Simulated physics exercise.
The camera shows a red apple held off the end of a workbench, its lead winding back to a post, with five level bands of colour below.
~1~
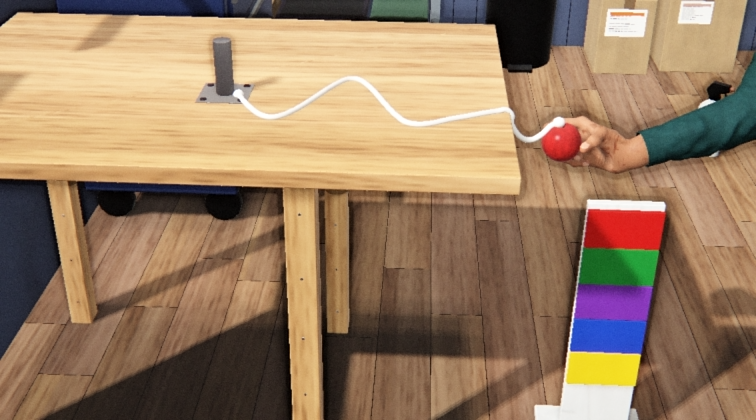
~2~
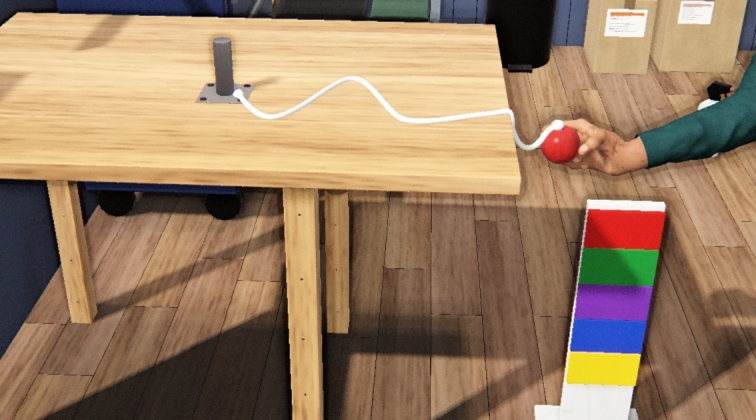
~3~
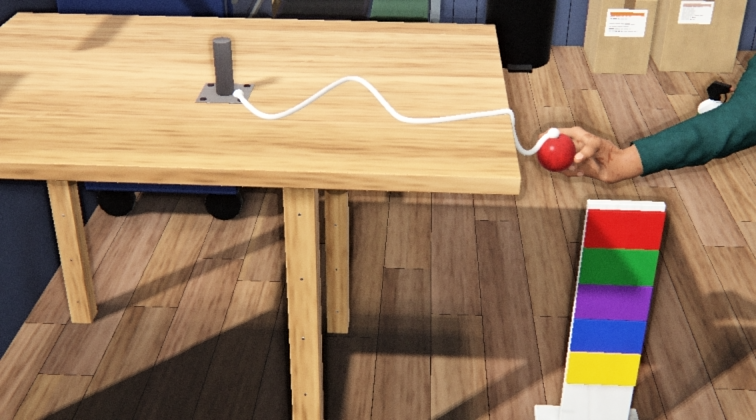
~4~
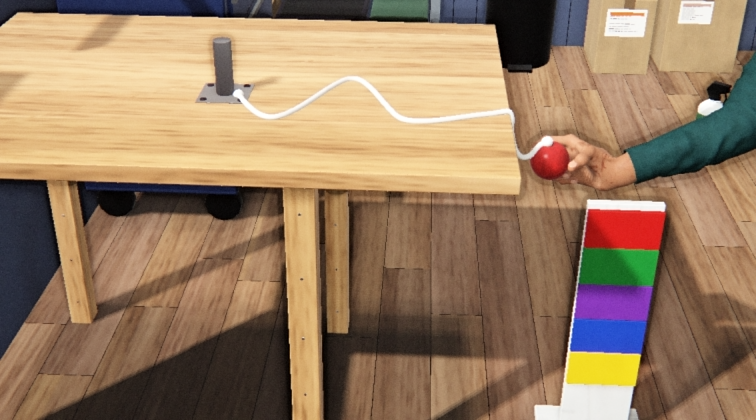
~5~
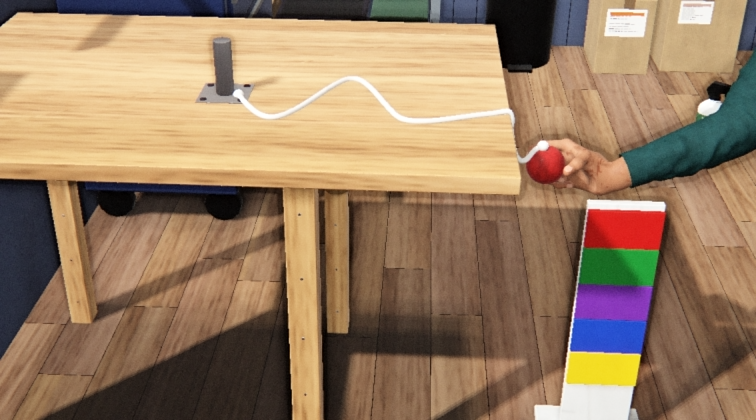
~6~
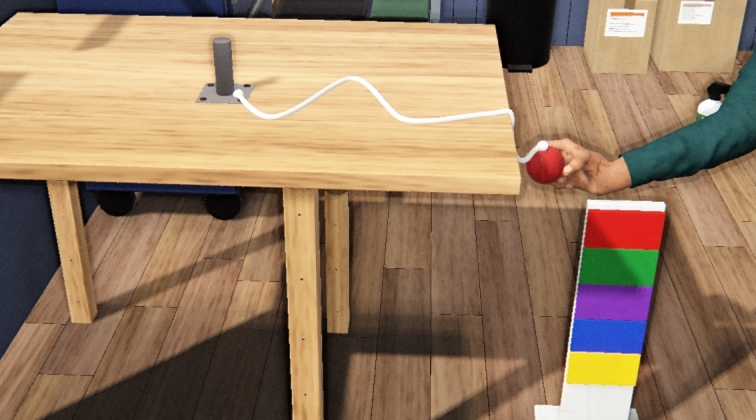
A hand in a teal sleeve reaches in from the right beside a wooden workbench, seen from slightly above in a wood-floored room. It holds a red apple just off the bench's right end, a white lead winding back to a dark post, with red, green, purple, blue and yellow bands below. The hand lowers the apple slightly leftward, then stays still, while the camera remains fixed.
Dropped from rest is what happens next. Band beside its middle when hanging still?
Blue.
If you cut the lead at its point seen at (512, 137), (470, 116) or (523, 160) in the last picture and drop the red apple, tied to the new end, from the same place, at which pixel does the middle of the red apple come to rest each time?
Try by try: (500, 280), (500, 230) and (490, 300).
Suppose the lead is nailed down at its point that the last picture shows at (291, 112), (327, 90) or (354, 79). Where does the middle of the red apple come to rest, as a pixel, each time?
Expect roughly (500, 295) for the first, (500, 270) for the second and (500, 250) for the third.
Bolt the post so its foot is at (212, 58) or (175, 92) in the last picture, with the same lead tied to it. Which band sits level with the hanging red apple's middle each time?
Going case by case, it's purple and then purple.
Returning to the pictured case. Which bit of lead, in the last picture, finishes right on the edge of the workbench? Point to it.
It's near (384, 103) in the last picture.
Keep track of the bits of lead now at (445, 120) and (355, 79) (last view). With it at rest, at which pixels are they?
First one close to (502, 189), second close to (442, 101).
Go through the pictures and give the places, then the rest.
The first frame shows red apple (562, 142); red (624, 231); green (619, 268); purple (613, 303); blue (608, 338); yellow (603, 370).
The second frame shows red apple (560, 144); lead through (254, 111) (316, 97) (370, 87) (409, 121) (500, 113).
The third frame shows red apple (556, 152).
The fourth frame shows red apple (550, 160); lead through (254, 111) (316, 97) (370, 87) (409, 121) (500, 113).
The fifth frame shows red apple (546, 165).
The sixth frame shows red apple (545, 165); lead through (254, 111) (316, 97) (370, 87) (409, 121) (500, 113).
Early on, apple near (510, 317); level with blue.
Midway, apple near (487, 327); level with blue.
Finally, apple near (489, 329); level with blue. The blue one.
